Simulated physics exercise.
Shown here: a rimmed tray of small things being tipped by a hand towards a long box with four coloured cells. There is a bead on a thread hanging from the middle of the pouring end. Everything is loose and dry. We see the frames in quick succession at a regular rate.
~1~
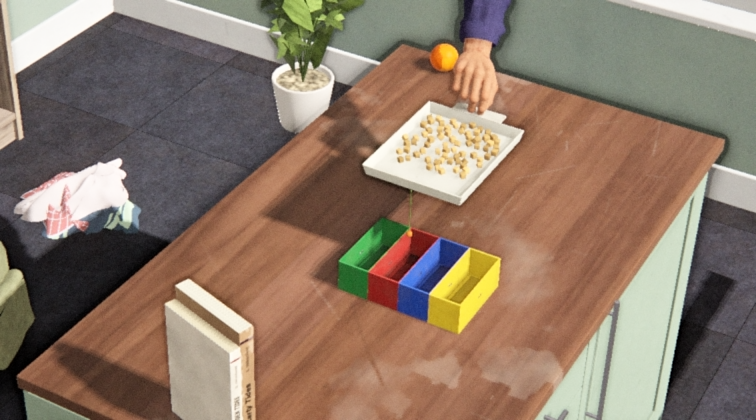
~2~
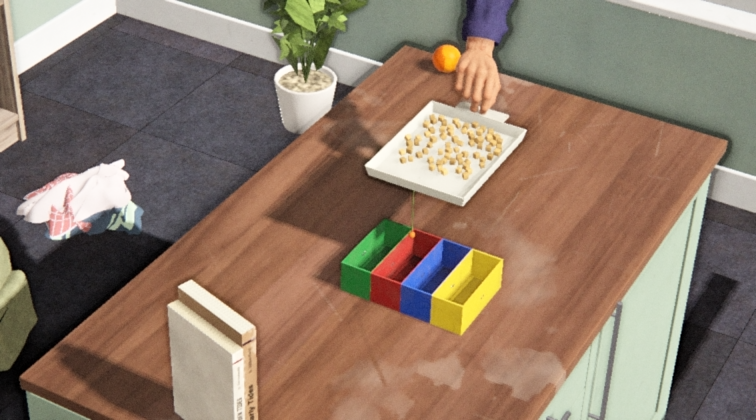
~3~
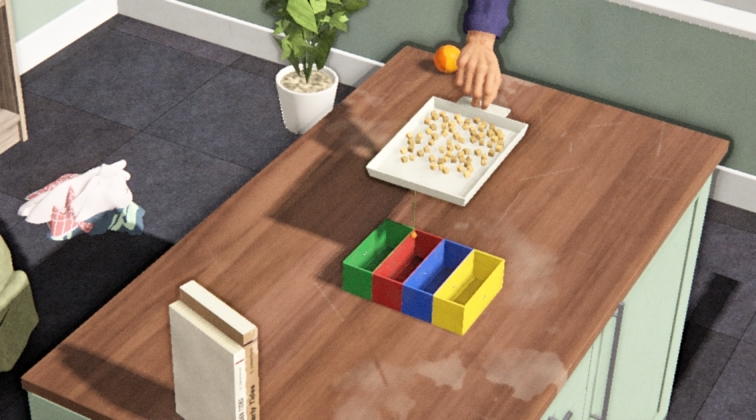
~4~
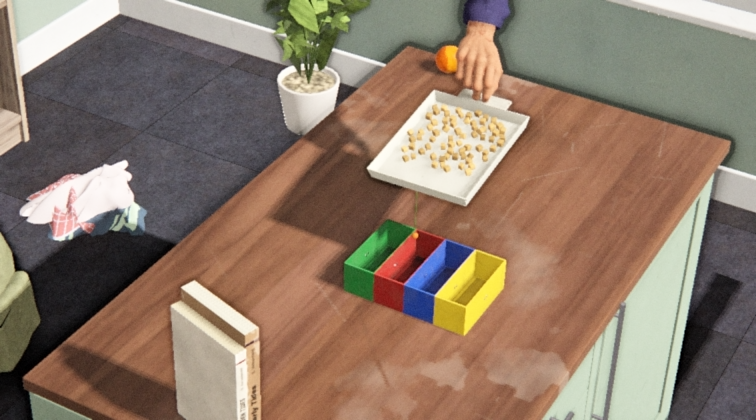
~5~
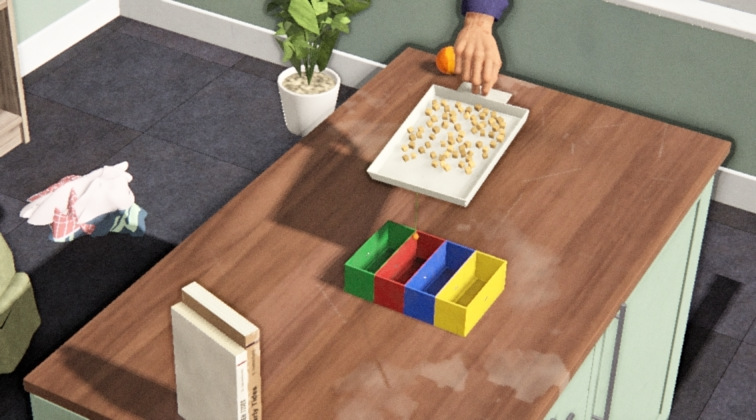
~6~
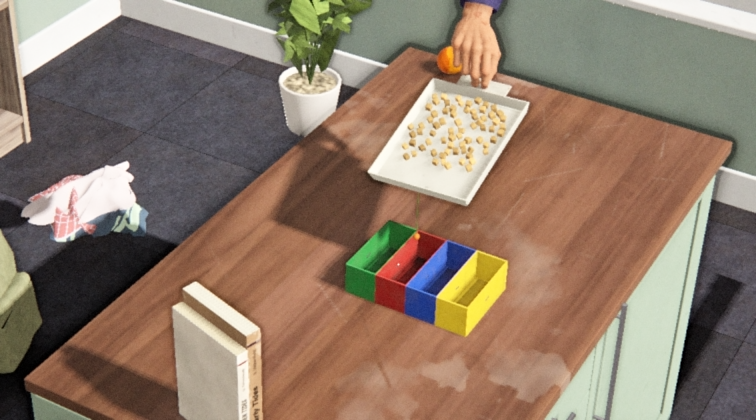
A hand gradually tilted a white tray of small tan pieces toward its near left corner, above a box with green, red, blue and yellow sections, while the pieces stayed scattered across the tray.
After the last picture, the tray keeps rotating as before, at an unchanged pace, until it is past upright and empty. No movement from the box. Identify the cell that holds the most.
The green cell holds the most.
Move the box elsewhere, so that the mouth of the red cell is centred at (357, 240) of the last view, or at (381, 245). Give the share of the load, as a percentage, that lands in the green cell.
You'd get near 0 per cent and afterwards near 30 per cent.
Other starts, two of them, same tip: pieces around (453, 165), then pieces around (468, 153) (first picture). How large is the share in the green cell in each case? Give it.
First case around 30 %, second case around 30 %.
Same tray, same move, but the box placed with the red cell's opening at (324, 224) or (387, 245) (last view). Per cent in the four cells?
First about 70, then 100 per cent.
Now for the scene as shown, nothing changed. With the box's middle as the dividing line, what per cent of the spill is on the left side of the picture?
That's roughly 100 per cent of the pieces.
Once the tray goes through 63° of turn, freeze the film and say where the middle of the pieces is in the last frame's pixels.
Somewhere around pixel (403, 172) in the last picture.
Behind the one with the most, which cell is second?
Red.
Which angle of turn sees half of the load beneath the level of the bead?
Angle: Close to 115°.
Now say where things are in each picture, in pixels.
Corners of the pouring end (367, 164) and (460, 195), level; middle of the load (454, 150), small wooden cubes; bead on its thread (409, 234); green cell (354, 277); red cell (383, 288); blue cell (414, 300); yellow cell (444, 311), in the first picture.
Corners of the pouring end (369, 165) and (463, 196), level; middle of the load (456, 150), in the second picture.
Corners of the pouring end (370, 166) and (464, 196), tipped barely, lowest at the left corner; middle of the load (458, 147), in the third picture.
Corners of the pouring end (371, 167) and (465, 197), tipped a little, lowest at the left corner; middle of the load (459, 143), in the fourth picture.
Corners of the pouring end (371, 170) and (465, 198), tipped a little, lowest at the left corner; middle of the load (462, 134), in the fifth picture.
Corners of the pouring end (372, 171) and (465, 198), tipped clearly, lowest at the left corner; middle of the load (461, 130); green cell (361, 280); red cell (391, 291); blue cell (421, 303); yellow cell (452, 314), in the sixth picture.
Just after the last frame, tray tipped steeply; almost all on the tray; about a tenth falling or outside the box.
A moment on, tray tipped past a quarter turn; the larger part on the tray; just a few in the green cell; about a tenth falling or outside the box.
Further on, tray tipped past a quarter turn; roughly a third in the green cell; roughly a quarter in the red cell; about a tenth in the blue cell; roughly a third falling or outside the box.
When it is over, tray tipped past a quarter turn; roughly a third in the green cell; roughly a quarter in the red cell; about a tenth in the blue cell; not one in the yellow cell; roughly a third outside the box.
